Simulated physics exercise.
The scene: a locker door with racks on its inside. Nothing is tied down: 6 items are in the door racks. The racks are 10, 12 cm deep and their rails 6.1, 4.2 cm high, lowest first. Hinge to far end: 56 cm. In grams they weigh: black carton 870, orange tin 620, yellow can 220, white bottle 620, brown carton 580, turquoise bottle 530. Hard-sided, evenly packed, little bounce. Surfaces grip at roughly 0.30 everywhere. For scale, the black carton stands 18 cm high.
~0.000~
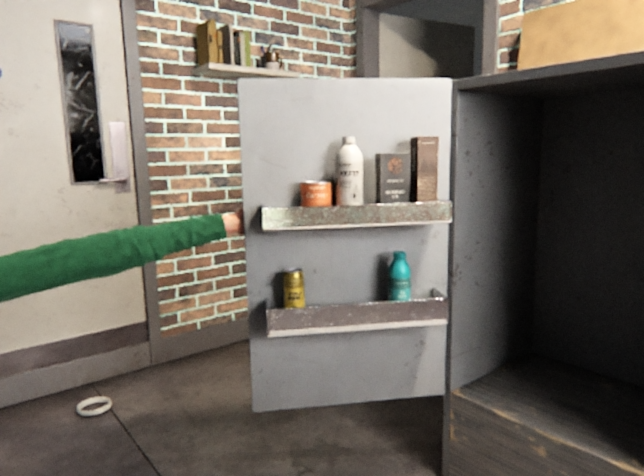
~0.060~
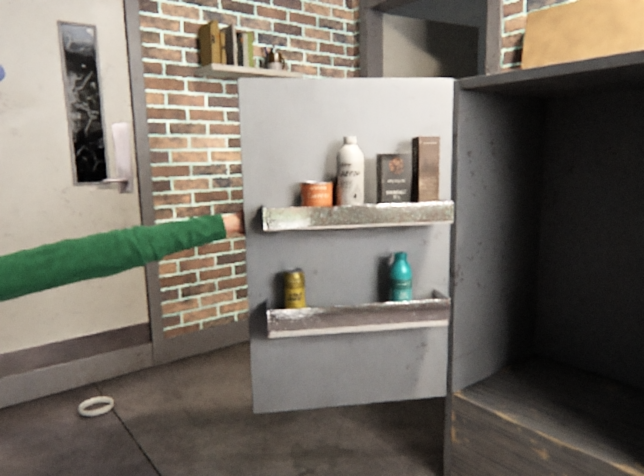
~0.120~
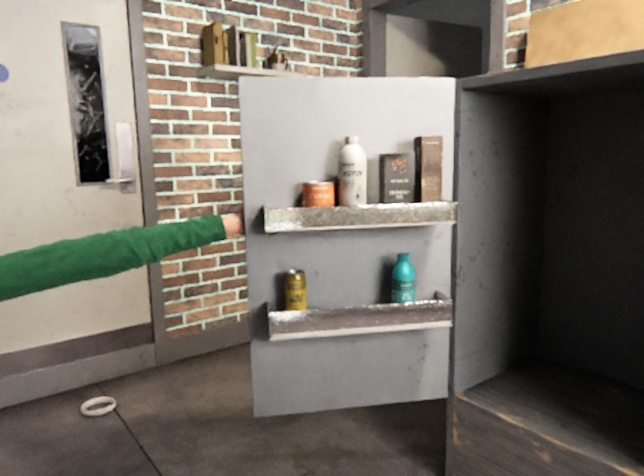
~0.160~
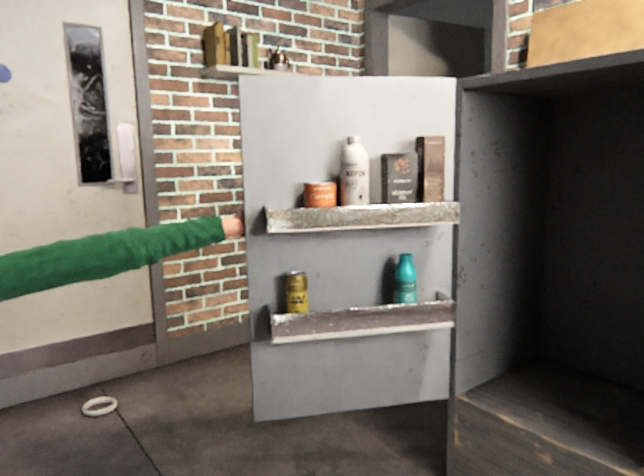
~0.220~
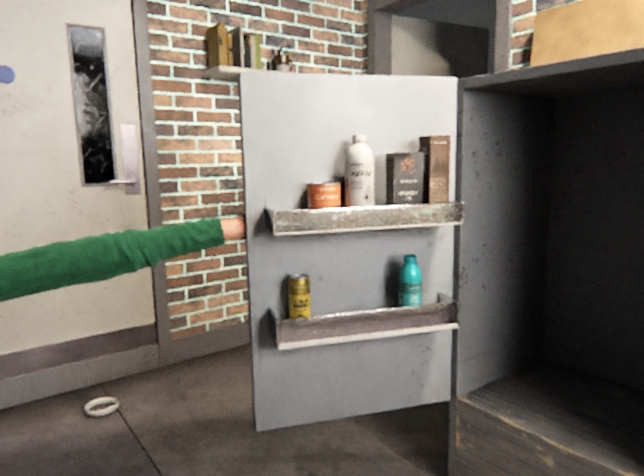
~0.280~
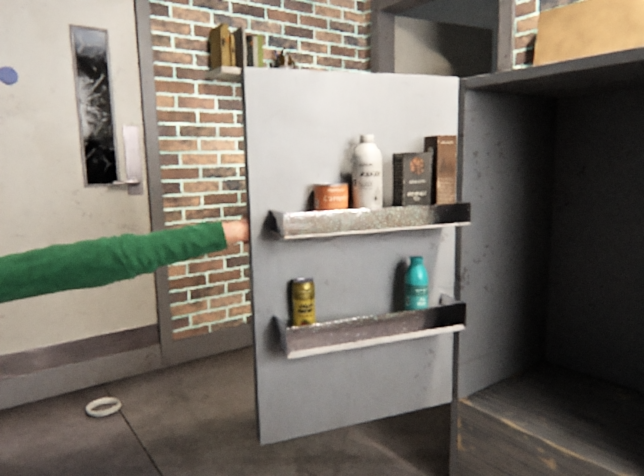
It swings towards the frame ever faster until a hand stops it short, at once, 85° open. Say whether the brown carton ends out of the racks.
The brown carton remains in the rack.
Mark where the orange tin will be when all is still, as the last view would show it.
At about (374, 208).
After 0.48 s, open by 85°; white bottle leaning 11°; yellow can leaning 11°; orange tin leaning 10°.
After 0.88 s, open by 85°; white bottle leaning 24°; black carton leaning 6°; yellow can slid 3 cm.
After 1.48 s, open by 85°; white bottle leaning 25°; yellow can leaning 3°.
At rest (2.5 s), not toppled but over 5 cm from the start, white bottle; the other 5 in place, give or take 5 cm. In the last view, brown carton near (461, 177).
